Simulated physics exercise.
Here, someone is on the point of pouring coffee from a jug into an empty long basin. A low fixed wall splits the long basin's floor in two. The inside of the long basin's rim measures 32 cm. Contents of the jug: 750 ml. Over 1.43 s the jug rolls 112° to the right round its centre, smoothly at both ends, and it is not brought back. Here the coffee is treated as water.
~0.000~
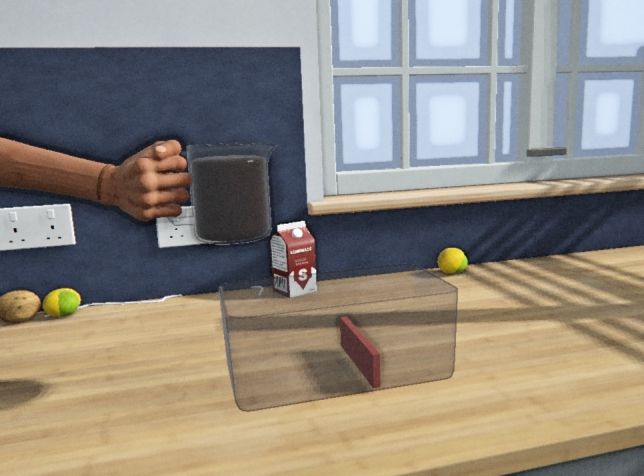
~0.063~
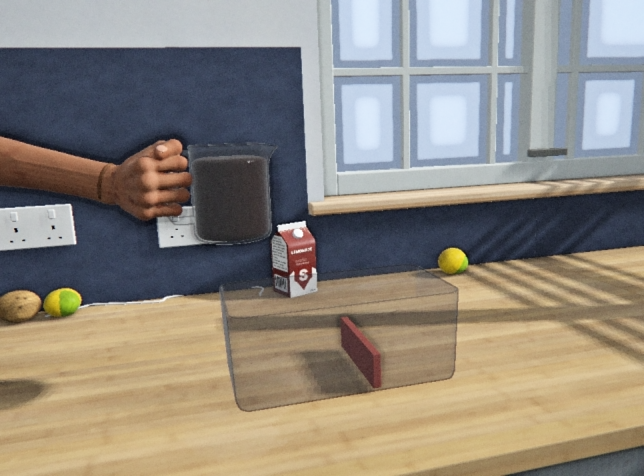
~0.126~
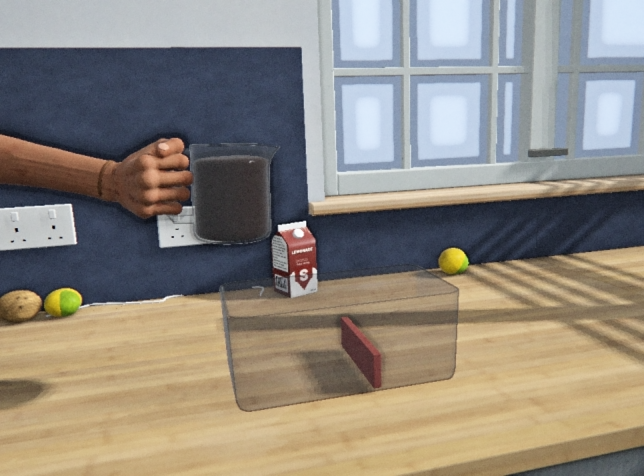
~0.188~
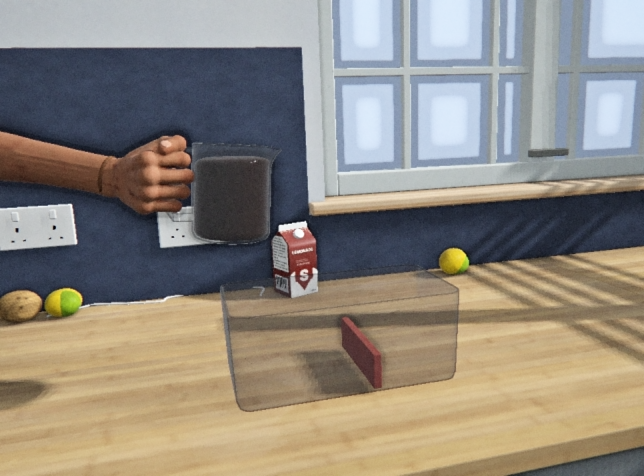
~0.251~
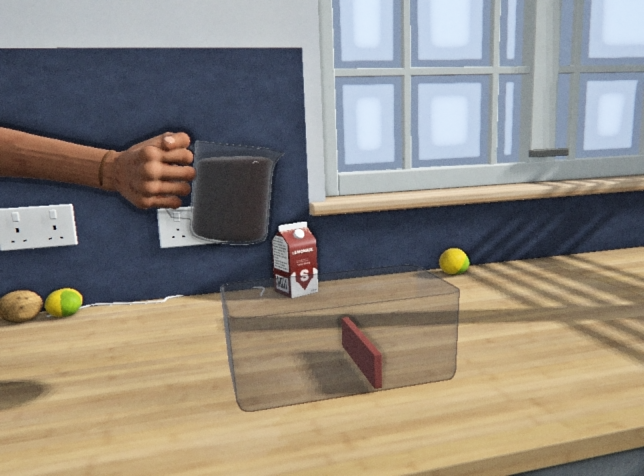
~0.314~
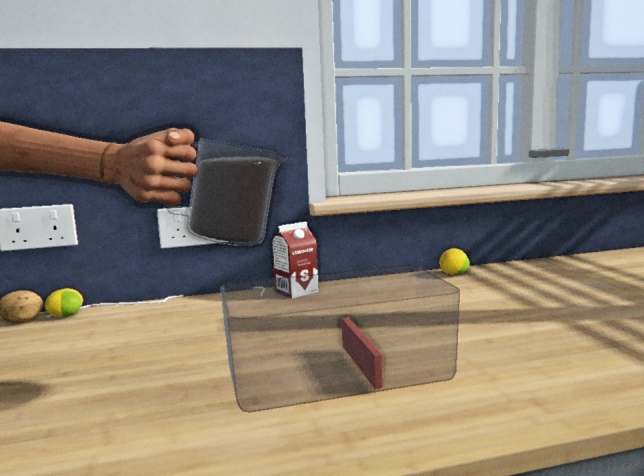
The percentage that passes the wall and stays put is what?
It is about 11 per cent.
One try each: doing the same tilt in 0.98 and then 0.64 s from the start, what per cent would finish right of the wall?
It comes to 5 per cent, and then 5 per cent.
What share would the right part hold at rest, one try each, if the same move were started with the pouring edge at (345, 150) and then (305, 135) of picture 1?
Respectively about 90 and 70 percent.
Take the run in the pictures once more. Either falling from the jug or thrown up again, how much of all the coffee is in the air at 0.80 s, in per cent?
14 %.
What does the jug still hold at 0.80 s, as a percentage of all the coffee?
Around 80 percent.
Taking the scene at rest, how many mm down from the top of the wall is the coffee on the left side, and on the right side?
Looks like roughly 28 mm on the left and roughly 46 mm on the right.
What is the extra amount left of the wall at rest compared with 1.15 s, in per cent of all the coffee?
38 %.
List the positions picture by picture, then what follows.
In the first frame, it leans 0°; its right rim is at (276, 144); the coffee meets the walls at (191, 161) and (265, 157); the long basin's rim runs from (223, 301) to (435, 277); the wall's top is at (358, 335).
In the second frame, it leans 1°; its right rim is at (277, 145); the coffee meets the walls at (191, 161) and (266, 157).
In the third frame, it leans 2°; its right rim is at (279, 146); the coffee meets the walls at (193, 161) and (267, 158).
In the fourth frame, it leans 5°; its right rim is at (281, 149); the coffee meets the walls at (194, 162) and (268, 158).
In the fifth frame, it leans 8°; its right rim is at (284, 152); the coffee meets the walls at (196, 163) and (272, 159).
In the sixth frame, it leans 13°; its right rim is at (287, 156); the coffee meets the walls at (199, 165) and (277, 160).
By 0.80 s the tilt is 66° and 80 per cent is still to pour, 6 is left of the wall and 0 right of it.
By 1.15 s the tilt is 102° and 25 per cent is still to pour, 48 is left of the wall and 10 right of it.
By 1.53 s the tilt is 112° and 1 per cent is still to pour, 84 is left of the wall and 11 right of it.
By 1.93 s the tilt is 112° and 0 per cent is still to pour, 86 is left of the wall and 11 right of it.
At rest 87 per cent lies left of the wall, 11 right of it and 2 outside.
